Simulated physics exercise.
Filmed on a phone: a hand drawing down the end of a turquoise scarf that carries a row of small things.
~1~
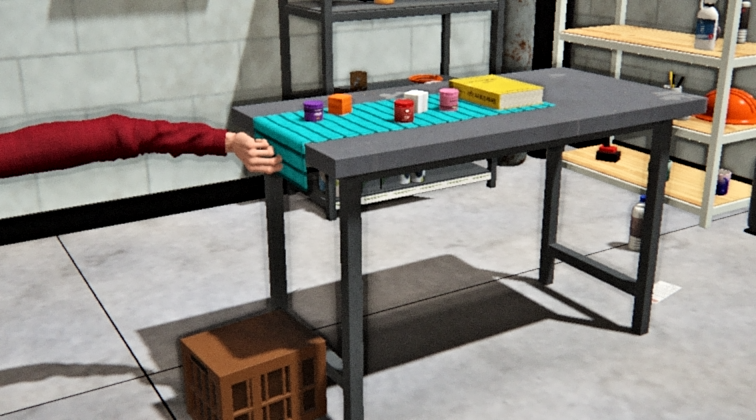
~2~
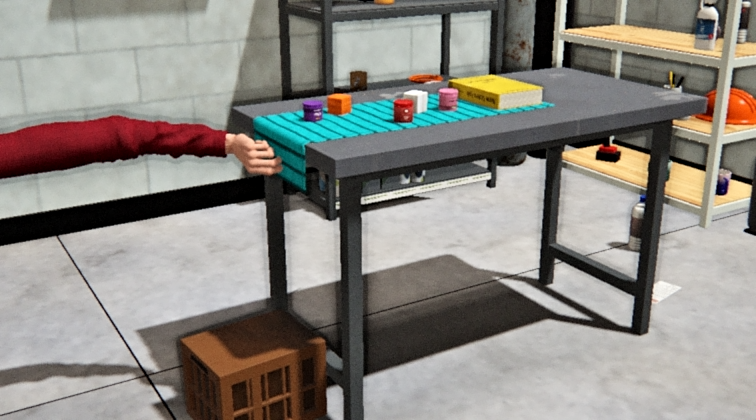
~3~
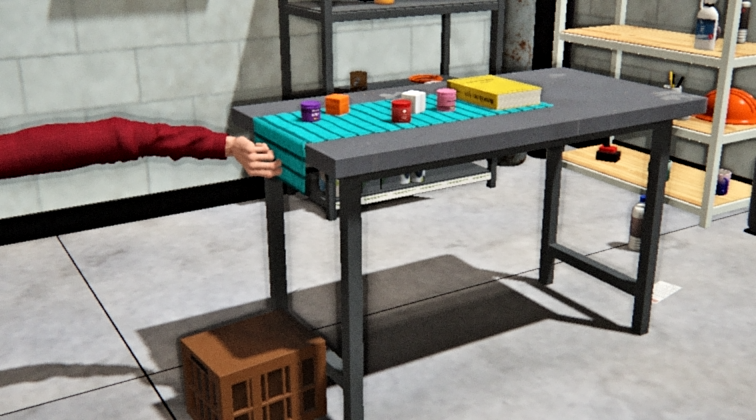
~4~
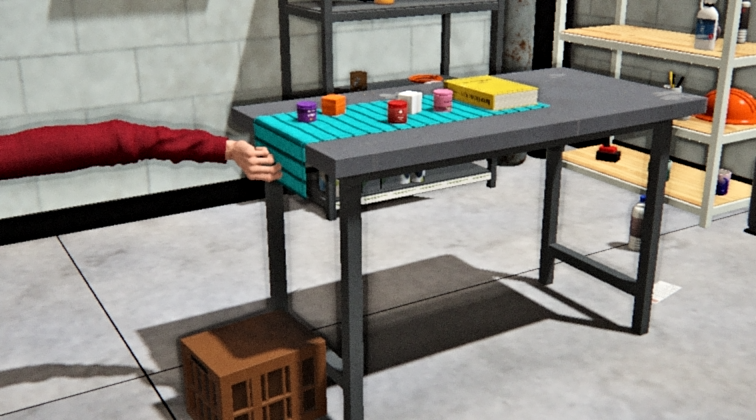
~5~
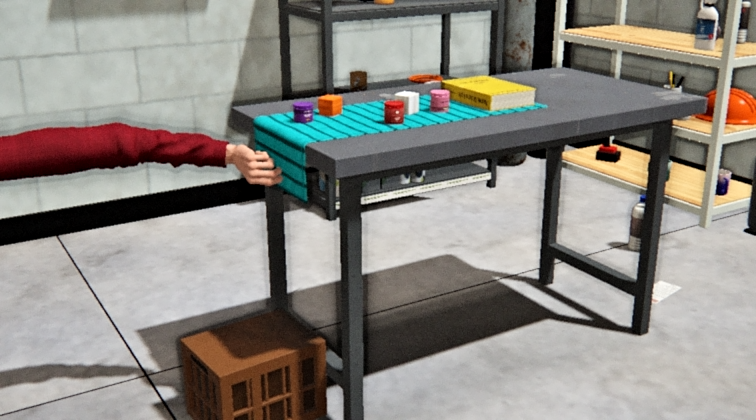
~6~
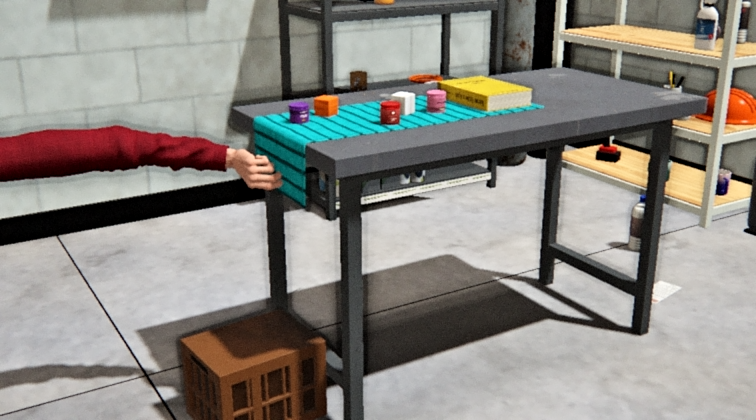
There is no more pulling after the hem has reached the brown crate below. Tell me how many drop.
The top is going to lose four items.
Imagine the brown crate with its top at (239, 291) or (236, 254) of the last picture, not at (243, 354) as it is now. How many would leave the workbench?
Over the edge go 2 and 1.
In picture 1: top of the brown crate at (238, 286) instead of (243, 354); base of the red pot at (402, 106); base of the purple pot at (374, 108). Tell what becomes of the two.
The red pot remains up; the purple pot keeps its place on top.
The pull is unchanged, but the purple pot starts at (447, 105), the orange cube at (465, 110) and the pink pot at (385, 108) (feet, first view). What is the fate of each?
The purple pot stays put; the orange cube stays put; the pink pot ends up off.
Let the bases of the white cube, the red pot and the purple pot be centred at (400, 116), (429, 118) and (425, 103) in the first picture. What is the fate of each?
You'd see the white cube go down, the red pot go down and the purple pot hang on.
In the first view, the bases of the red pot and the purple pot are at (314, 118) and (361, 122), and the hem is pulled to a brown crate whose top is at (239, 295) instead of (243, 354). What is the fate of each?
In the end the red pot is no longer on top and the purple pot is no longer on top.
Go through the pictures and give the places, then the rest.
In the first frame, hem (307, 191); purple pot (313, 102); orange cube (340, 96); red pot (404, 101); white cube (416, 93); pink pot (449, 90); top of the crate (243, 355).
In the second frame, hem (306, 192); purple pot (313, 103).
In the third frame, hem (305, 195); orange cube (337, 96).
In the fourth frame, hem (307, 199); red pot (398, 102); top of the crate (243, 355).
In the fifth frame, hem (308, 203); white cube (407, 94).
In the sixth frame, hem (306, 208); purple pot (299, 104); orange cube (326, 98); red pot (390, 103); white cube (403, 94); pink pot (436, 92).
A little later, hem near (281, 270); purple pot and orange cube gone.
Next, hem near (281, 316); purple pot, orange cube and red pot gone.
When it is over, hem on the crate; purple pot, orange cube, red pot and white cube gone. The count of fallen things is four.
